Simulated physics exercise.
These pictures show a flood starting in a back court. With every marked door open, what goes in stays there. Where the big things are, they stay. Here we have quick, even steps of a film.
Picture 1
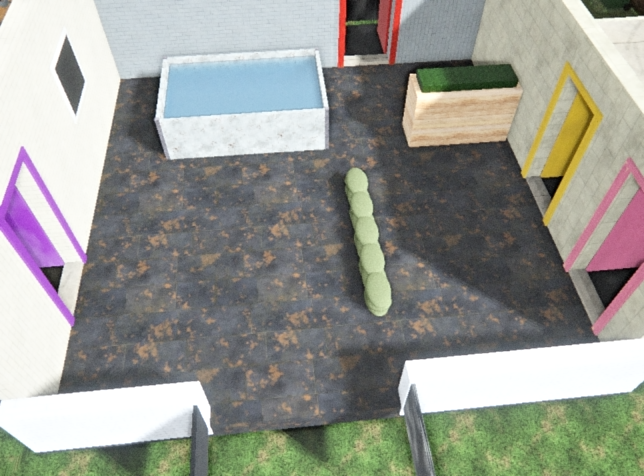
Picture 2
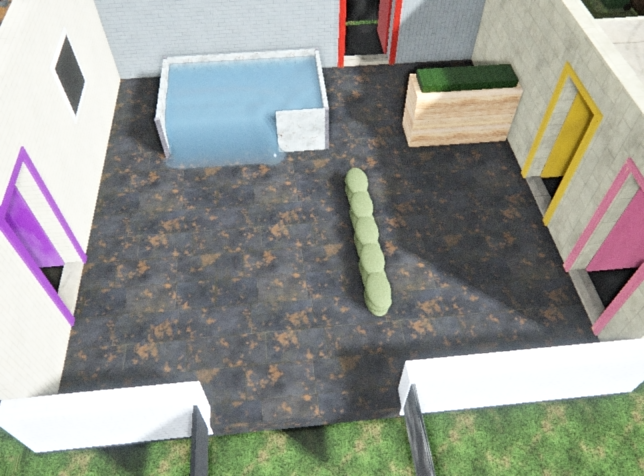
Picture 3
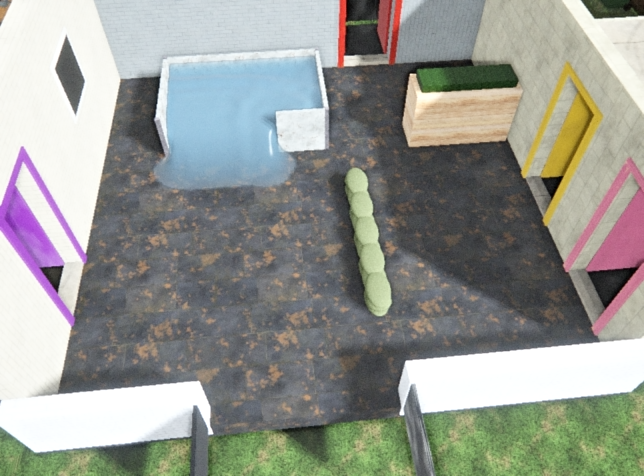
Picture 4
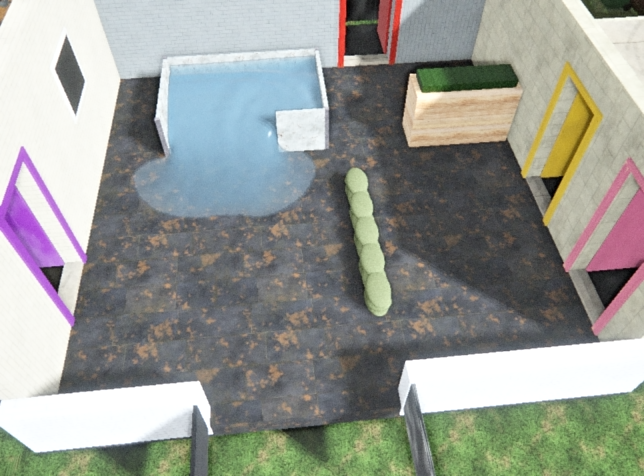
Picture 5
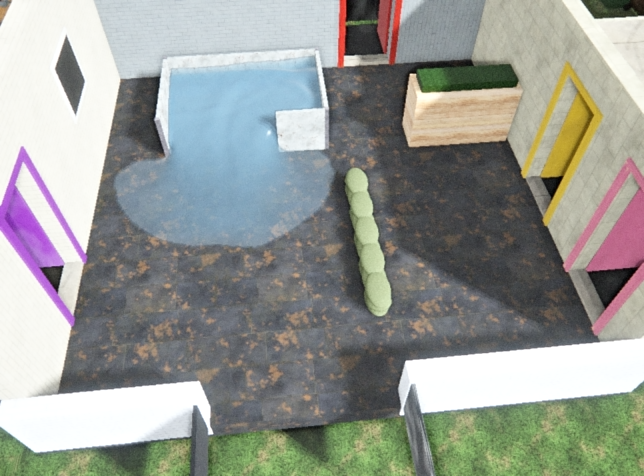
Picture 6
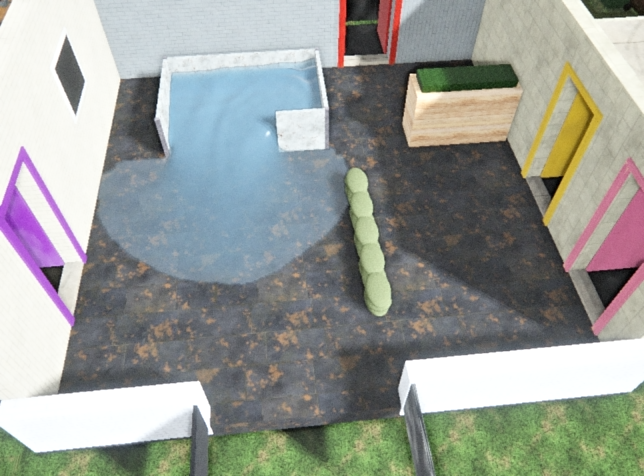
Water pours through a gap in the front wall of a pale tank and spreads across the dark paved court in a widening rounded sheet, reaching toward the purple-framed doorway at left and the row of green bushes.
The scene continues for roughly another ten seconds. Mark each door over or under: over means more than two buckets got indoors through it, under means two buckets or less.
Red door - under, yellow door - under, pink door - over, purple door - over.
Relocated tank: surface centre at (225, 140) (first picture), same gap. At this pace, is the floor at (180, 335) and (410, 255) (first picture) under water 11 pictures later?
The first spot is inundated, the second left dry.
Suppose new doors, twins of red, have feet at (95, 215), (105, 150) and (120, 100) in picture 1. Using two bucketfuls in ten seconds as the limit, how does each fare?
The first new doorway tops it, the second comes up short, the third comes up short.
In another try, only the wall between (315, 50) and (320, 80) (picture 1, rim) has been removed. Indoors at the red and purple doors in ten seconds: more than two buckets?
I think the red door crosses the limit and the purple door remains below the limit.
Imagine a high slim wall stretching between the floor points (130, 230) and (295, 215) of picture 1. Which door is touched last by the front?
Answer: The pink door.
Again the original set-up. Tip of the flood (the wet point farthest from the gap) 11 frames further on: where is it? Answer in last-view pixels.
The front tops out at about (456, 382).
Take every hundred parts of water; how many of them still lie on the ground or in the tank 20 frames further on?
Near 78 in a hundred.
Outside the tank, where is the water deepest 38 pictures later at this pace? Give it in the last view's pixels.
Somewhere near (595, 369), I think.
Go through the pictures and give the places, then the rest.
The first frame shows still water in the water tank at (243, 87).
In the second frame, the front is at (282, 157), out from the gap at (223, 143).
In the third frame, water pours out at (223, 144) and has run to (283, 177).
In the fourth frame, the front is at (282, 205), out from the gap at (224, 145).
In the fifth frame, the front is at (260, 240), out from the gap at (224, 145).
In the sixth frame, the front is at (240, 279), out from the gap at (224, 145).
A moment on, water covers 40 % of the floor; the red door not reached, the yellow door not reached, the pink door not reached, the purple door wet at the sill, nothing in.
Next, water covers 40 % of the floor; the red door not reached, the yellow door not reached, the pink door not reached, the purple door under two buckets in.
Then, water covers 45 % of the floor; the red door not reached, the yellow door not reached, the pink door not reached, the purple door over two buckets in.
Later, water covers 50 % of the floor; the red door not reached, the yellow door not reached, the pink door under two buckets in, the purple door far over two buckets in.
In the end, water covers 70 % of the floor; the red door not reached, the yellow door wet at the sill, nothing in, the pink door over two buckets in, the purple door far over two buckets in.
